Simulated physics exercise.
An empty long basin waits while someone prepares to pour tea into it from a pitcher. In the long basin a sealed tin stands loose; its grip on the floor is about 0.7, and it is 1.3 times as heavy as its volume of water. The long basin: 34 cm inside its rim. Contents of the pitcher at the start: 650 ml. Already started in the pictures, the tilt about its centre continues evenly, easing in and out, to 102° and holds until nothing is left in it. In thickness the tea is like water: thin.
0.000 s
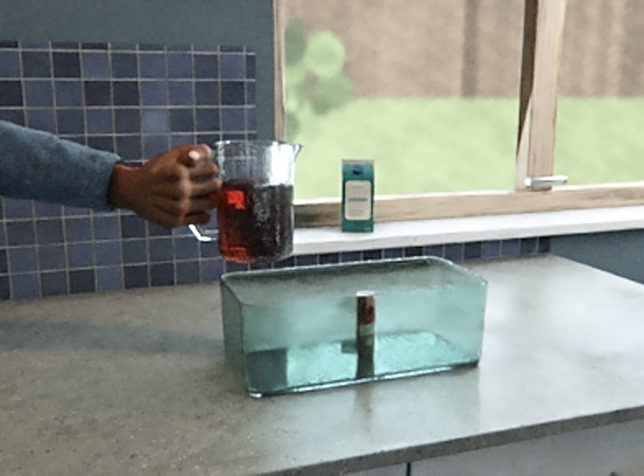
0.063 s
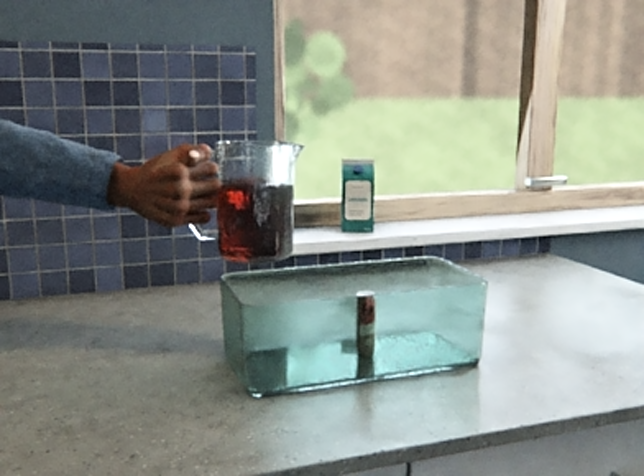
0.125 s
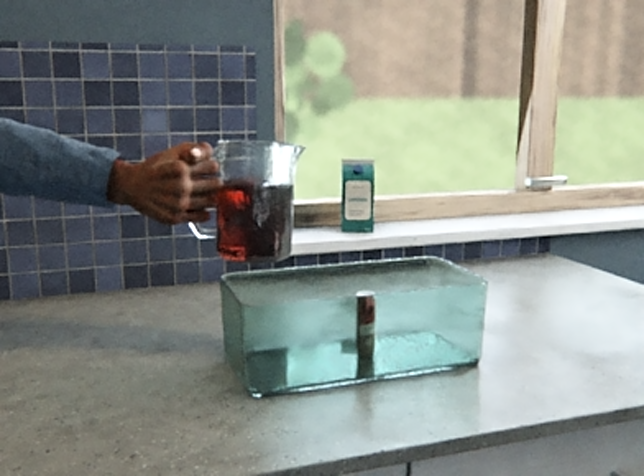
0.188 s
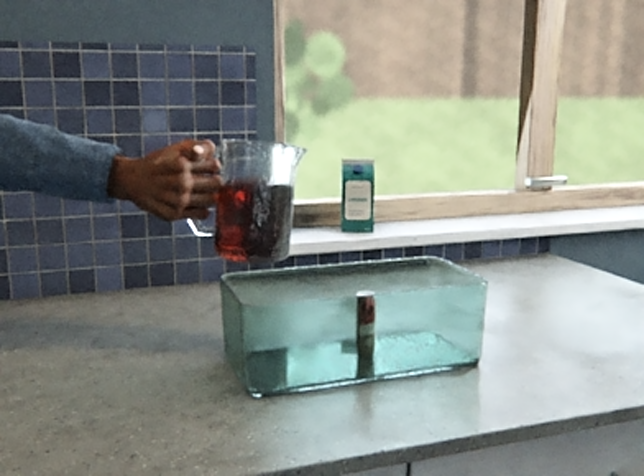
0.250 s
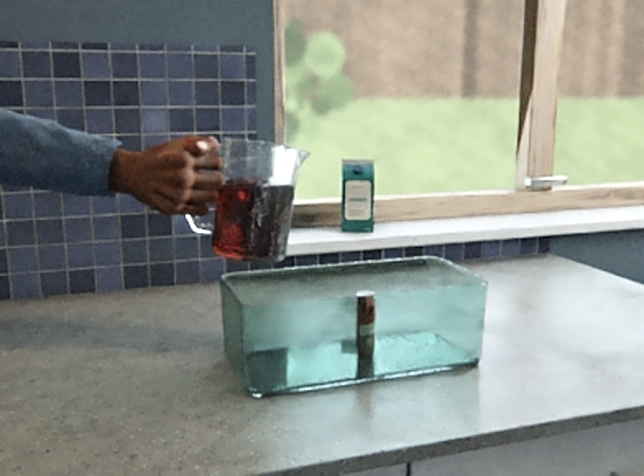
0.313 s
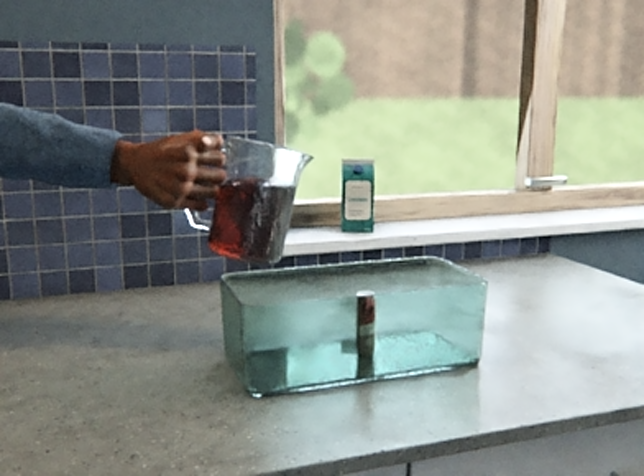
A hand in a blue sleeve reaches in from the left, holding a clear glass pitcher of reddish-brown tea above a grey kitchen counter, seen from the front and slightly above. Below sits a long, pale green glass basin with a small dark red tin, before blue tiles and a window with a green carton on its sill. The hand slowly tilts the pitcher rightward, while everything else stays still.
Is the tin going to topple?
It overturns.
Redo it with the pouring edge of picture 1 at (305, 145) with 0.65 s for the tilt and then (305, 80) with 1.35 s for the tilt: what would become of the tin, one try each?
Try 1: Tipped over; try 2: Tipped over.
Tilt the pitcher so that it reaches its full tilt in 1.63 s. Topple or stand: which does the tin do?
Outcome - the tin comes down.
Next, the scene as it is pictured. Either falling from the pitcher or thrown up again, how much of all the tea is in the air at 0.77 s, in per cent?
Some 3 per cent, I reckon.
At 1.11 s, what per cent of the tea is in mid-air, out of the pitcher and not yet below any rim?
Roughly 18 %.
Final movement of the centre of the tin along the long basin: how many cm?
Some 8.5 cm.
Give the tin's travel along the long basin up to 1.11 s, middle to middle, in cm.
Near 0 cm of travel.
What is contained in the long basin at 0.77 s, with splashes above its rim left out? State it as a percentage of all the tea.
Around 0%.
After 0.77 s the tilt is 63° and 97 per cent is still to pour; the tin stands where it began.
After 1.11 s the tilt is 94° and 51 per cent is still to pour; the tin stands where it began.
After 1.47 s the tilt is 102° and 9 per cent is still to pour; the tin lies on its side.
After 1.85 s the tilt is 102° and 1 per cent is still to pour; the tin lies on its side.
In the end the tin lies on its side.
